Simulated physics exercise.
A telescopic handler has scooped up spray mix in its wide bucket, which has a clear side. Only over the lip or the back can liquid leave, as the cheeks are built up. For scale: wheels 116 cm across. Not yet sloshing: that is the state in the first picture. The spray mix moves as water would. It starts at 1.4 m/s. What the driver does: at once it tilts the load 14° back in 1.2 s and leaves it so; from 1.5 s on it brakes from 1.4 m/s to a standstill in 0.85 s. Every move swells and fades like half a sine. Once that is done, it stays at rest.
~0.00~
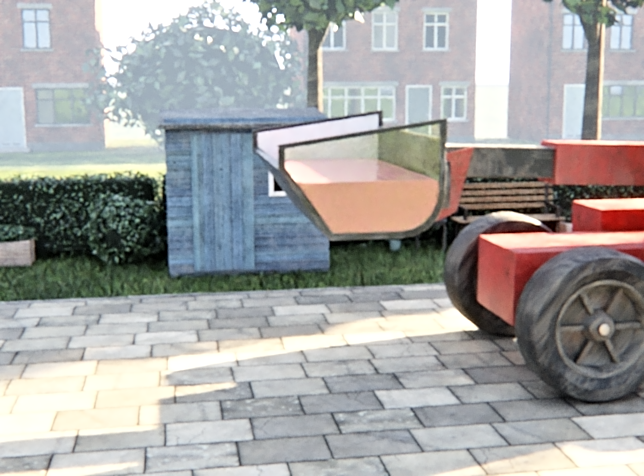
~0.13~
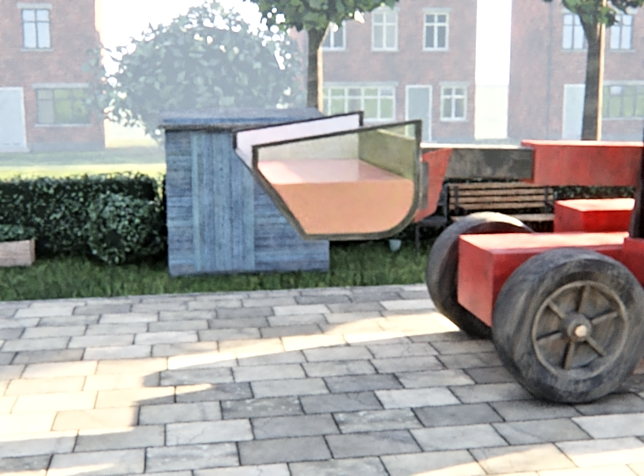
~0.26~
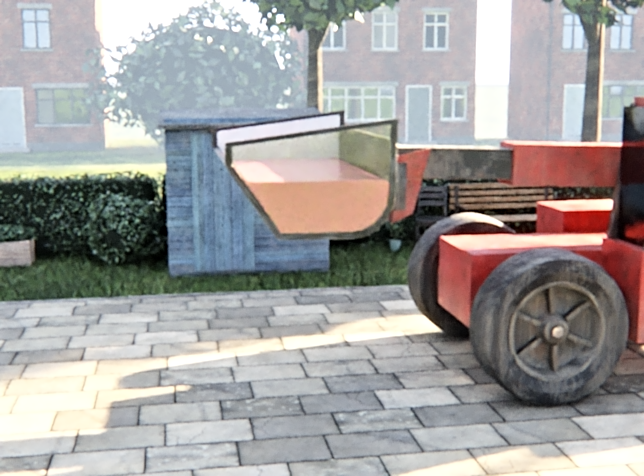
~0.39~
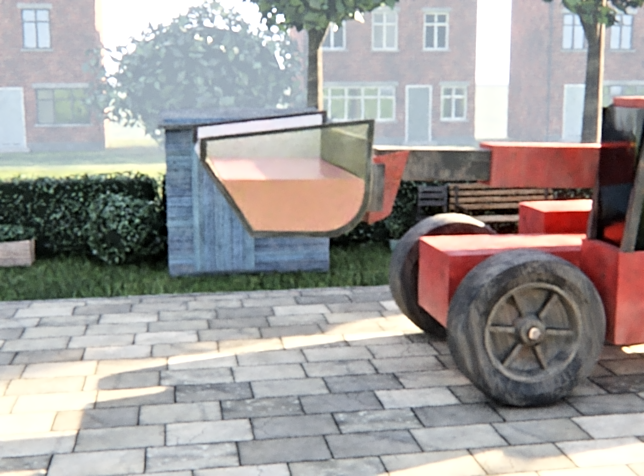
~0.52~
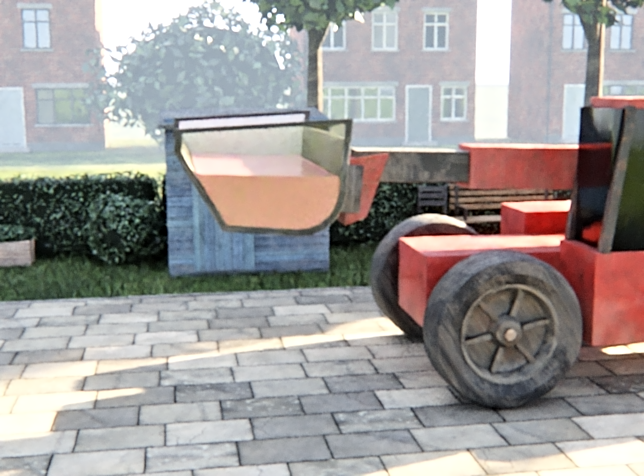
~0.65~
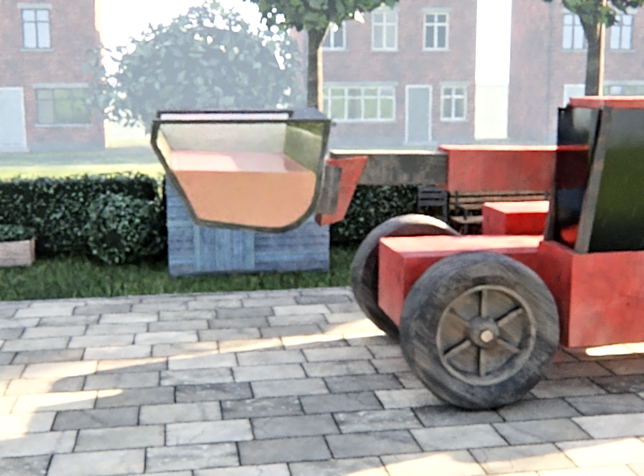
The video shows a red wheeled loader rolling steadily left across a paved area, carrying orange-pink liquid in a clear-sided bucket past a blue wooden box; partway through, the bucket begins tilting back, its front edge rising.
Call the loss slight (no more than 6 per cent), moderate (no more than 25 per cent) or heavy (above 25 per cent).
Slight.
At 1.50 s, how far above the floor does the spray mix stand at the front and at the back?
Close to 28 cm at the front end and 46 cm at the back end.
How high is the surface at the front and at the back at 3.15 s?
The front reads 28 cm and the back reads 46 cm.
Then, 1.50 s in, the bucket is at 14° back, the surface stands 46 cm at the back and 28 cm at the front; all of it is still inside.
Then, 2.35 s in, the bucket is at 14° back, the surface stands 34 cm at the back and 37 cm at the front; all of it is still inside.
Then, 3.15 s in, the bucket is at 14° back, the surface stands 47 cm at the back and 27 cm at the front; 1 per cent has gone, over the back.
Then, 5.24 s in, 2 per cent has gone, mostly over the back, some over the front, 11 of 574 litres.
